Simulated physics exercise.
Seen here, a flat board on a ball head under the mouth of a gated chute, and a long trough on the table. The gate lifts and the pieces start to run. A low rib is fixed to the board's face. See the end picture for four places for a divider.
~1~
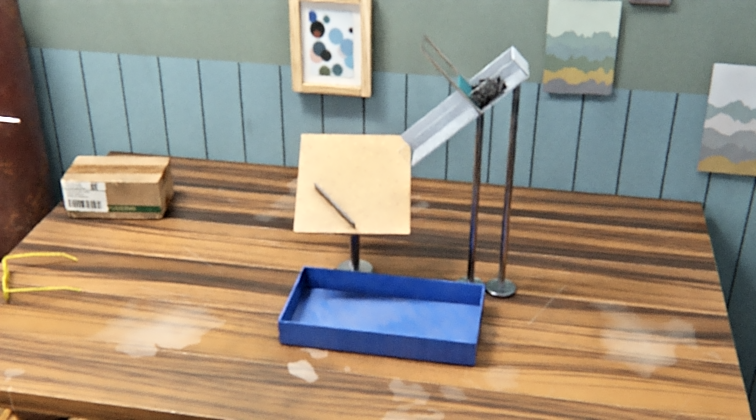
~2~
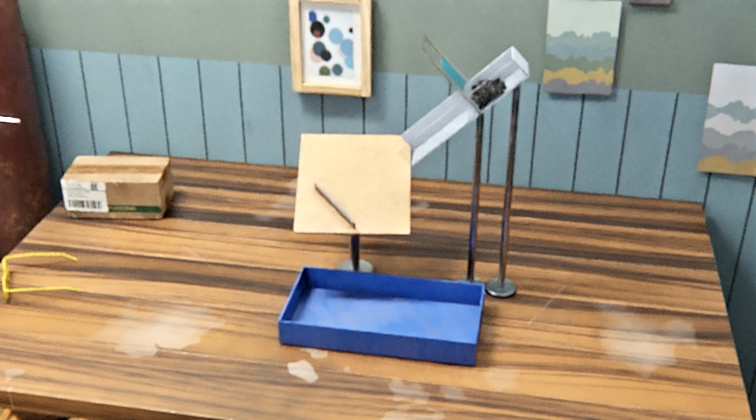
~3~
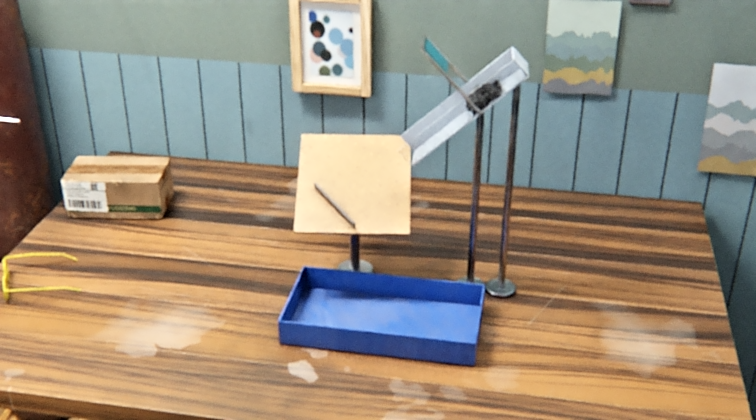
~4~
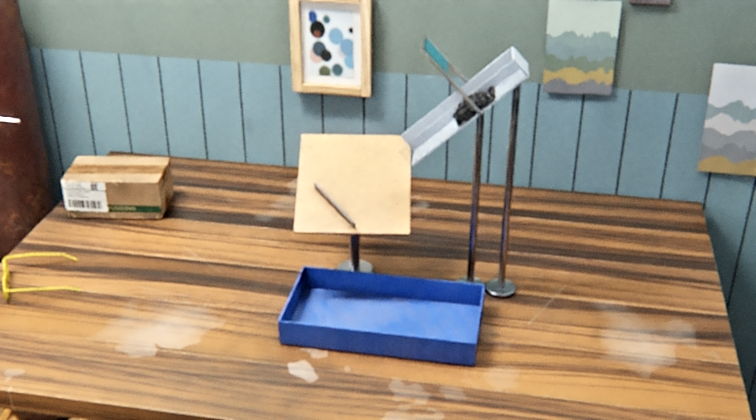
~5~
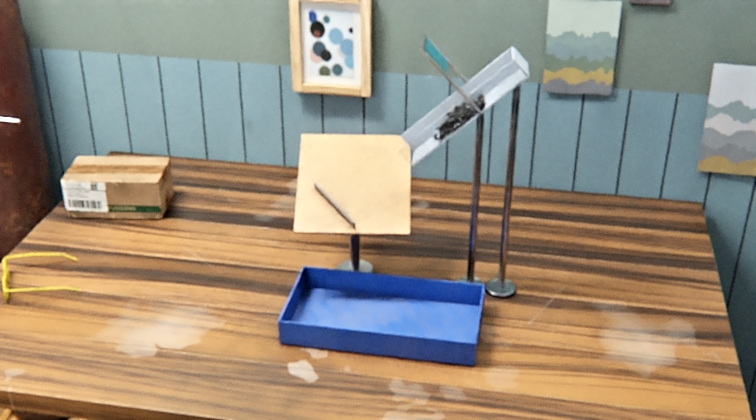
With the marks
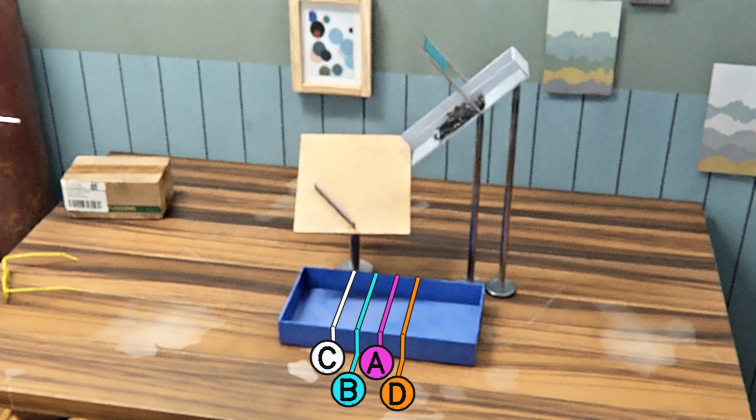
A tilted board stood beside a clear sloping chute, above an empty blue trough on a wooden table; the chute's gate lifted, and a dark clump of small pieces slid partway down to the left.
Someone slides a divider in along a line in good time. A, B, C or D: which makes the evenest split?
Line B.
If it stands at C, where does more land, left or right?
More lands on the right.
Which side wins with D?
The left side.
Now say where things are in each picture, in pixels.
In the first frame, load behind the gate (487, 91), black beans; lip of the chute (413, 159), sloping fairly steeply.
In the second frame, middle of the board (354, 182), tilted fairly steeply; middle of its low edge (352, 233); of its high edge (356, 135).
In the third frame, front corners of the trough (279, 321) and (475, 343), empty; front of the load (470, 107).
In the fourth frame, middle of the load (472, 104); its front (454, 116), roughly a quarter of the way to the lip; rib from (315, 183) to (355, 224).
In the fifth frame, middle of the load (458, 115); its front (435, 136), roughly two thirds of the way to the lip.
On the marked copy, line A crosses the front rim at (380, 332); line B crosses the front rim at (357, 330); line C crosses the front rim at (333, 327); line D crosses the front rim at (403, 335).
With A, of what is caught, almost all on the left of the divider, about a tenth on the right.
With B, of what is caught, roughly half on the left of the divider, roughly half on the right.
With C, of what is caught, about a tenth on the left of the divider, the larger part on the right.
With D, of what is caught, almost all on the left of the divider, just a few on the right.
